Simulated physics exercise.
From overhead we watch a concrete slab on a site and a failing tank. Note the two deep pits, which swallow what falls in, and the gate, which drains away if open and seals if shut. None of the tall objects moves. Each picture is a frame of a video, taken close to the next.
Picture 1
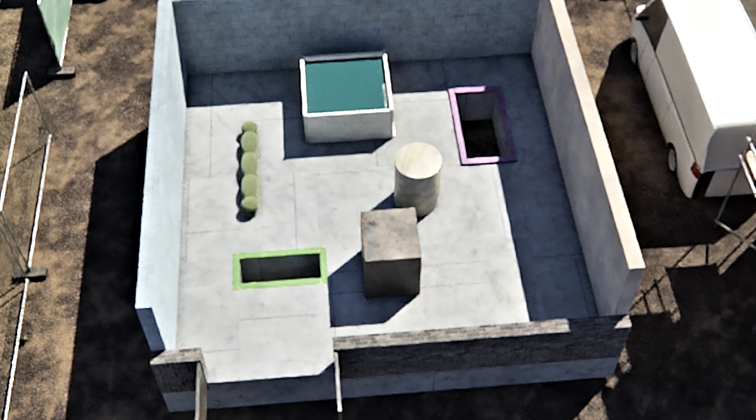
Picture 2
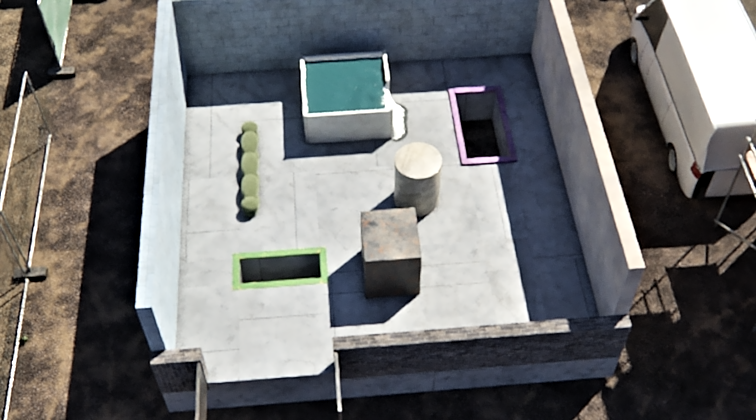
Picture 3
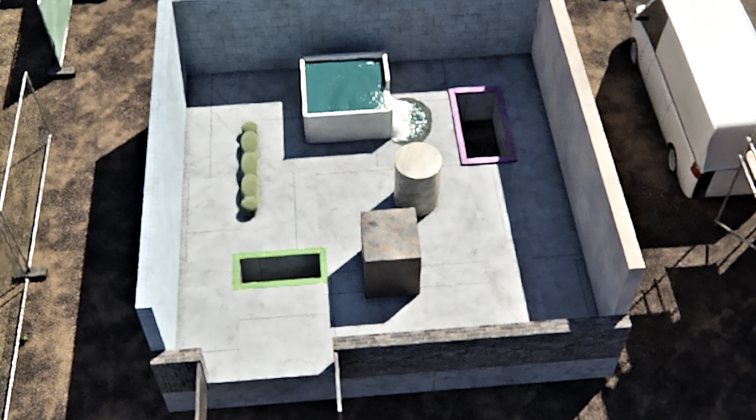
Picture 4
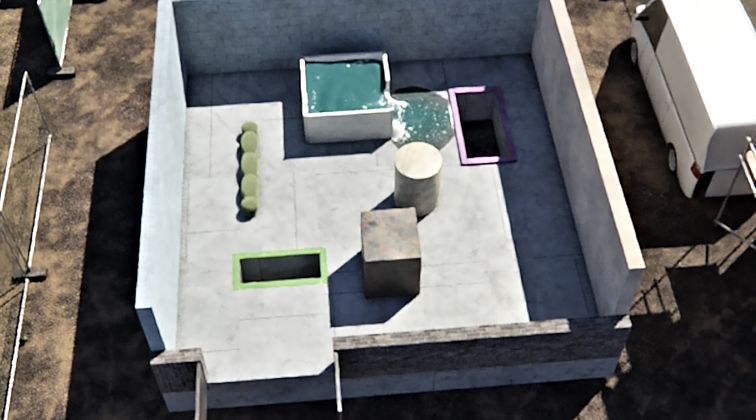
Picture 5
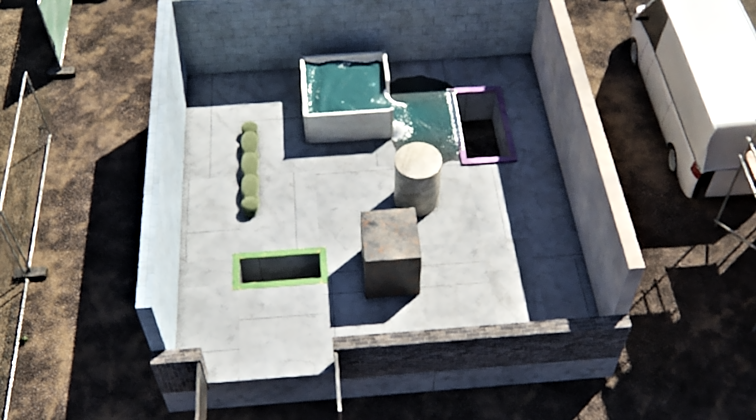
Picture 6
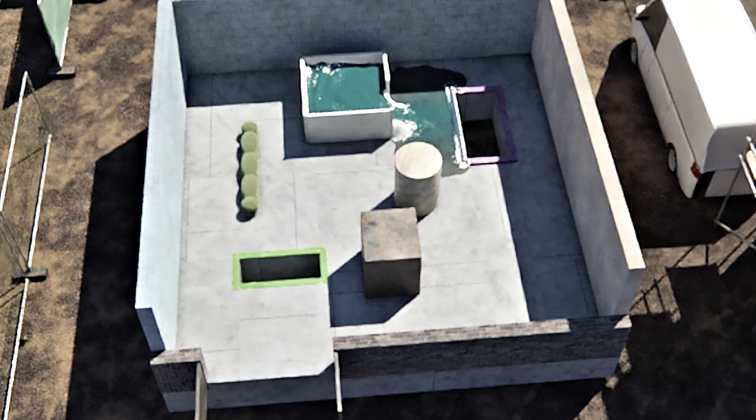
Water poured out of the right side of a tank on a walled concrete slab, spreading rightward past a round pillar to the edge of a purple-rimmed pit, while the water left inside sloshed.
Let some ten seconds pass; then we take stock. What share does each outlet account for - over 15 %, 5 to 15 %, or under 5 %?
Breakdown: The gate accounts for under 5 %; the purple pit accounts for over 15 %; the green pit accounts for under 5 %.
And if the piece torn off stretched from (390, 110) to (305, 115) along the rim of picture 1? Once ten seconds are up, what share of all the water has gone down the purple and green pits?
In percent: Purple 2, green 40.
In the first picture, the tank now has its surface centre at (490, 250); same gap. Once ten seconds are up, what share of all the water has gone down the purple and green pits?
Tally in per cent - purple pit 8; green pit 6.
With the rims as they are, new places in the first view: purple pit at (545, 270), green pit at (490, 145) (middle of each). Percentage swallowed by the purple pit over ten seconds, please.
Purple: 6 %.
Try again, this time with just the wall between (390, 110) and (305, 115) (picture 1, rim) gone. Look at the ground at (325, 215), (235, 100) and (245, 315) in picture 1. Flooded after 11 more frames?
First spot submerged, second spot spared, third spot spared.
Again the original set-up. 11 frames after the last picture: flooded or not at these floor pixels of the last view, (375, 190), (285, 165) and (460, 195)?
Taking them as listed, I'd call them high and dry, high and dry and soaked through.
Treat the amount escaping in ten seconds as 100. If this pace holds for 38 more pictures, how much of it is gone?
Near 95 %.
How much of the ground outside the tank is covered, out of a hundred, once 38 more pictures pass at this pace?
I'd estimate some 35 per cent.
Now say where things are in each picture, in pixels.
The first picture shows the water tank at (346, 86) is whole and still.
In the second picture, water pours out at (388, 112) and has run to (402, 137).
In the third picture, the front is at (425, 109), out from the gap at (388, 114).
In the fourth picture, the front is at (452, 131), out from the gap at (388, 114).
In the fifth picture, water pours out at (388, 114) and has run to (457, 156).
In the sixth picture, water pours out at (388, 114) and has run to (463, 170).
A moment on, water covers 10 % of the floor; the gate 0 %, the purple pit 16 %, the green pit 0 %.
Next, water covers 20 % of the floor; the gate 0 %, the purple pit 29 %, the green pit 0 %.
Then, water covers 25 % of the floor; the gate 0 %, the purple pit 40 %, the green pit 0 %.
Later, water covers 35 % of the floor; the gate 0 %, the purple pit 51 %, the green pit 0 %.
In the end, water covers 45 % of the floor; the gate 0 %, the purple pit 55 %, the green pit 0 %.
